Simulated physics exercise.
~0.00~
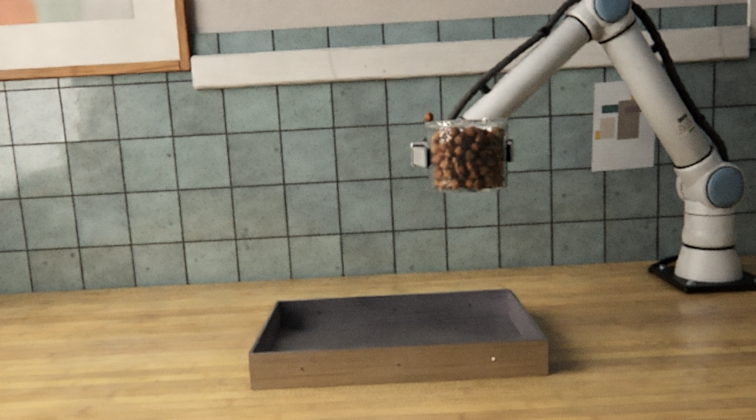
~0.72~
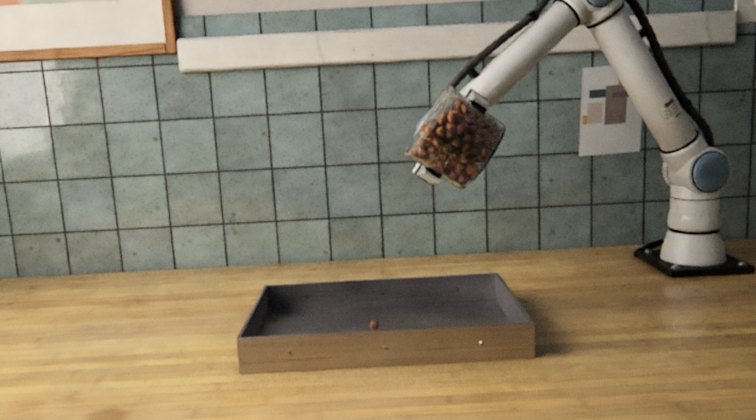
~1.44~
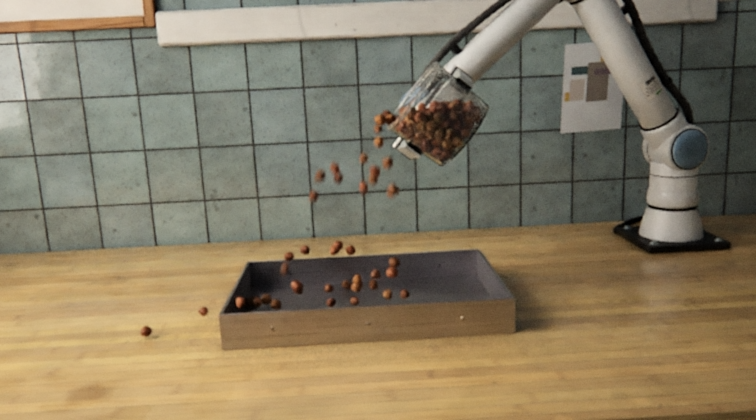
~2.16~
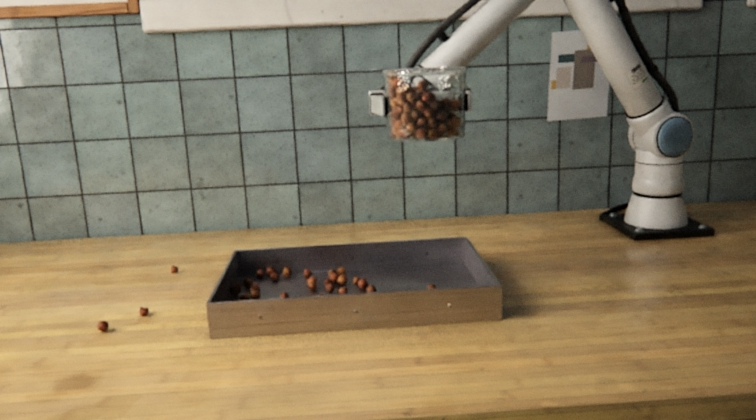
A kitchen-like room with a pale wooden counter and blue-green wall tiles is seen from the front, slightly above the counter. A white and blue robot arm at the right holds a clear cup of brown hazelnuts above a shallow wooden tray with a dark grey inside. The arm tips the cup to the left, and the first nut drops into the tray. Tilting further, it spills a loose stream of nuts, some bouncing onto the counter. The arm then turns the cup upright, still mostly full, leaving scattered nuts in the tray and three on the counter to its left.
